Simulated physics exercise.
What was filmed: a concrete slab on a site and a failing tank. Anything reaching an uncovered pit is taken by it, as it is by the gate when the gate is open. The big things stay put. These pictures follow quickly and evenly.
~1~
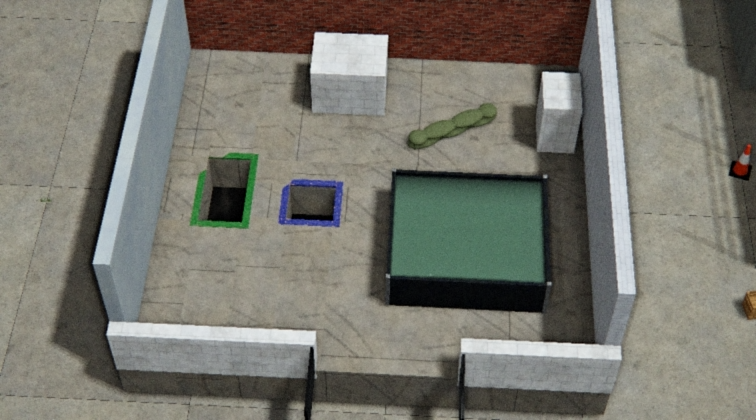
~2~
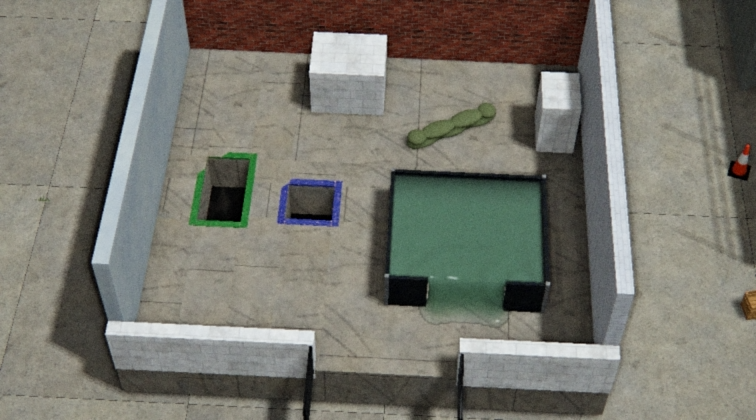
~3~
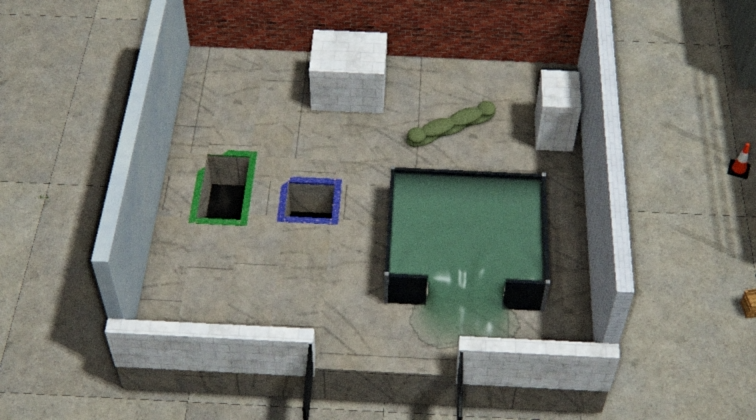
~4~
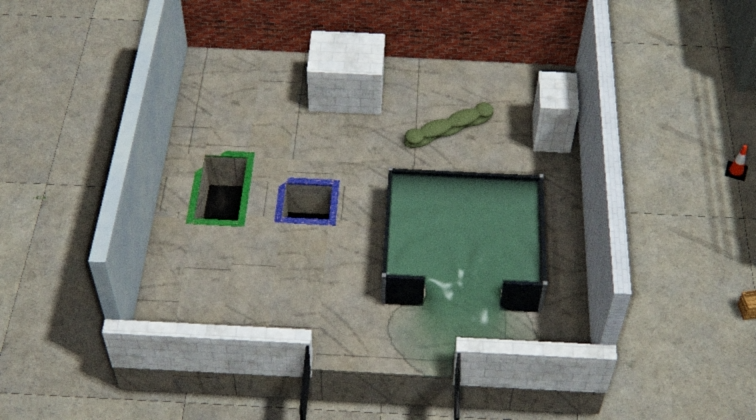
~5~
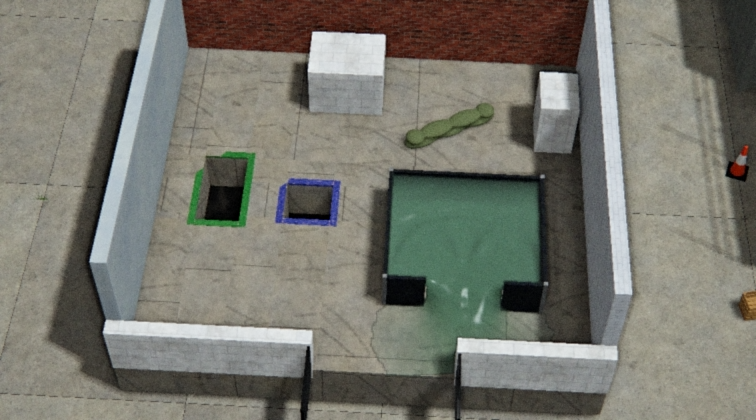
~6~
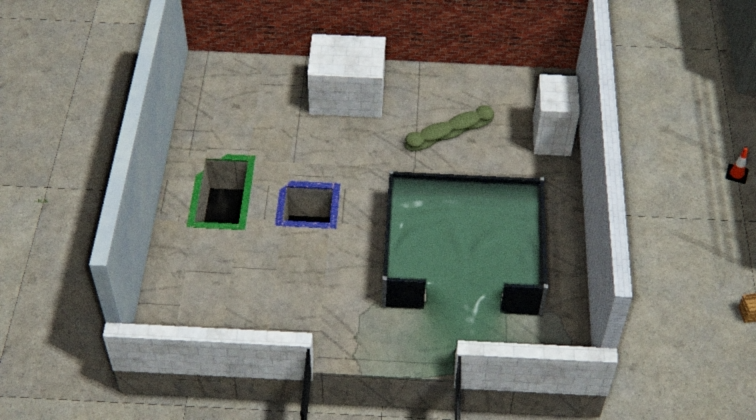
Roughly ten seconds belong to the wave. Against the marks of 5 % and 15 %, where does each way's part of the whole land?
At the end, gate: Past fifteen per cent; blue pit: Beneath five per cent; green pit: Beneath five per cent.
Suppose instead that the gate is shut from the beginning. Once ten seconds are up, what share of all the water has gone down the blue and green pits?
The blue pit takes 6 per cent and the green pit 15 per cent.
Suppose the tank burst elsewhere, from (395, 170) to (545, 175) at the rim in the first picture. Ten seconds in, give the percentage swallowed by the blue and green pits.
Shares: Blue at 8 percent, green at 15 percent.
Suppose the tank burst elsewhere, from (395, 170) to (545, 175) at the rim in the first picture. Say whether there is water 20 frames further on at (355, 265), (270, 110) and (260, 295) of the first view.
Listed in order, they come out without a puddle, sitting in a pool and without a puddle.
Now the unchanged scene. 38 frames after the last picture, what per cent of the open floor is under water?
I'd put it at roughly 45 per cent.
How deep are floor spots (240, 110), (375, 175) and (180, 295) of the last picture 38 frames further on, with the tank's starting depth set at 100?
At the three places, in the order asked: Around 0, 4 and 2 per cent.
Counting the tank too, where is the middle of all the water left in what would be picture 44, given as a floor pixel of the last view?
I'd say near (481, 246).
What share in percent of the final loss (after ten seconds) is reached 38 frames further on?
About 75 %.
A moment on, water covers 10 % of the floor; the gate 7 %, the blue pit 0 %, the green pit 0 %.
Next, water covers 15 % of the floor; the gate 15 %, the blue pit 0 %, the green pit 0 %.
Then, water covers 25 % of the floor; the gate 24 %, the blue pit 0 %, the green pit 0 %.
Later, water covers 45 % of the floor; the gate 35 %, the blue pit 0 %, the green pit 0 %.
In the end, water covers 65 % of the floor; the gate 44 %, the blue pit 3 %, the green pit 1 %.
